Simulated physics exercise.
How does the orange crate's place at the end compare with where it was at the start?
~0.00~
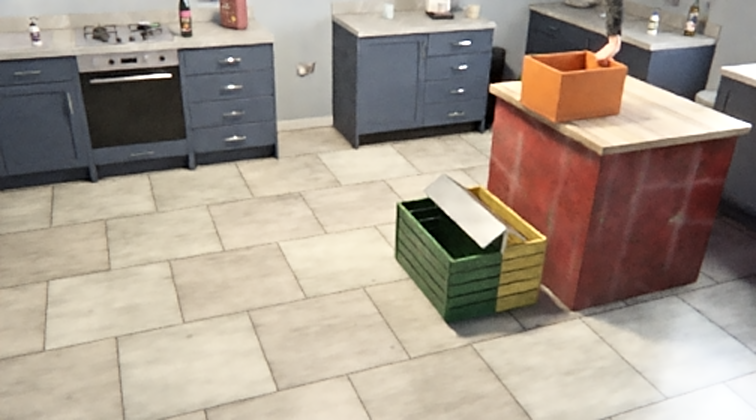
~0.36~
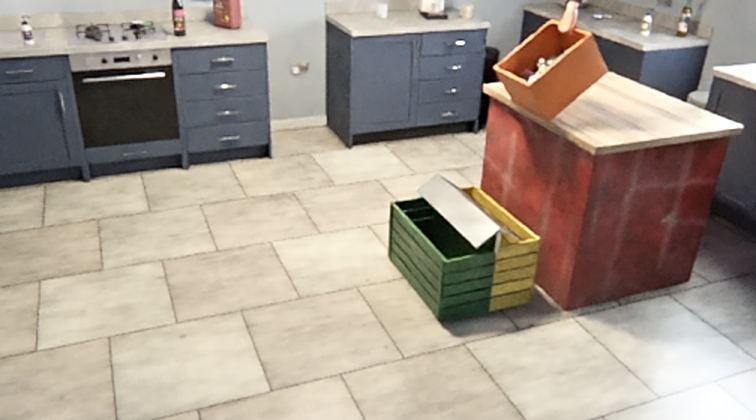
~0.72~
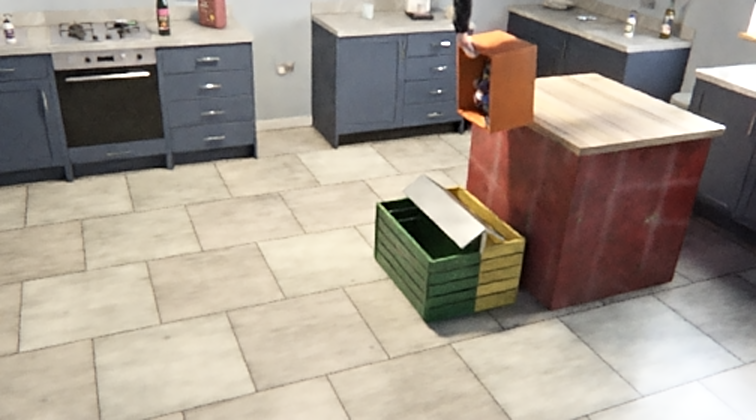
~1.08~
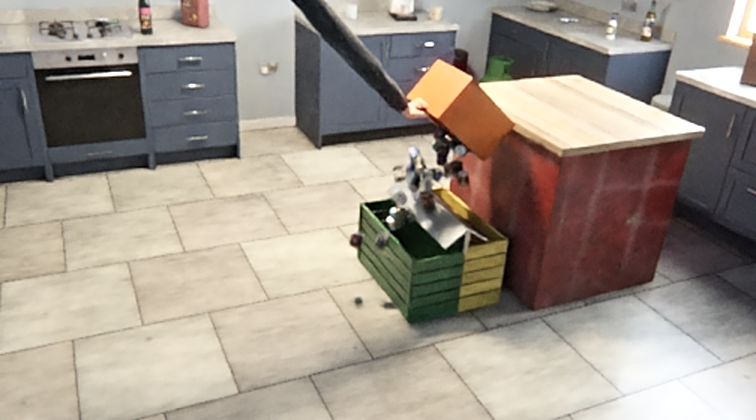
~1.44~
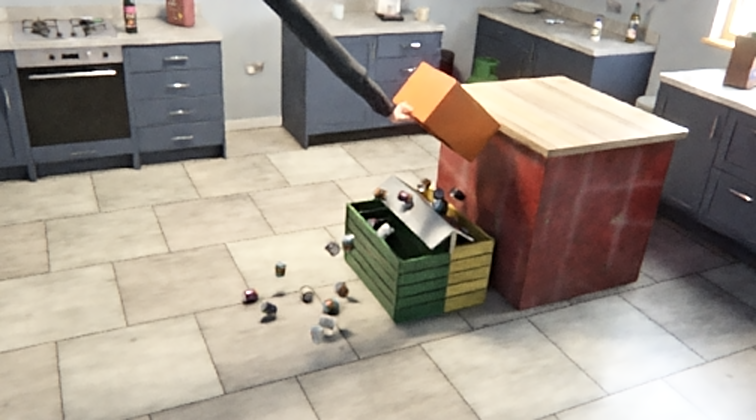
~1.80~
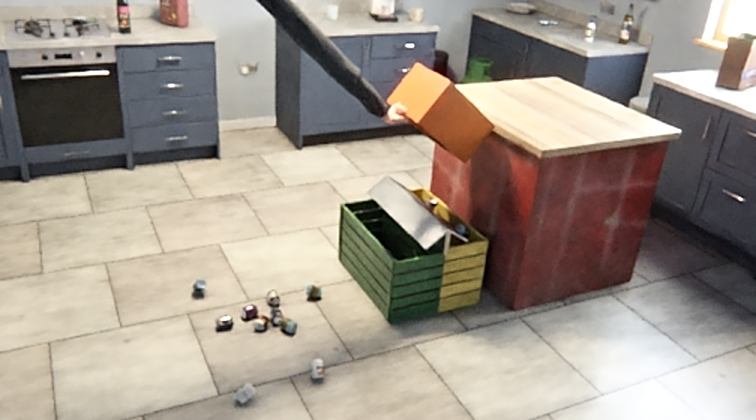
At the start the orange crate sits upright on top of the wooden-topped bench. By the end it is held tipped over at the bench's left edge, above the green and yellow boxes.
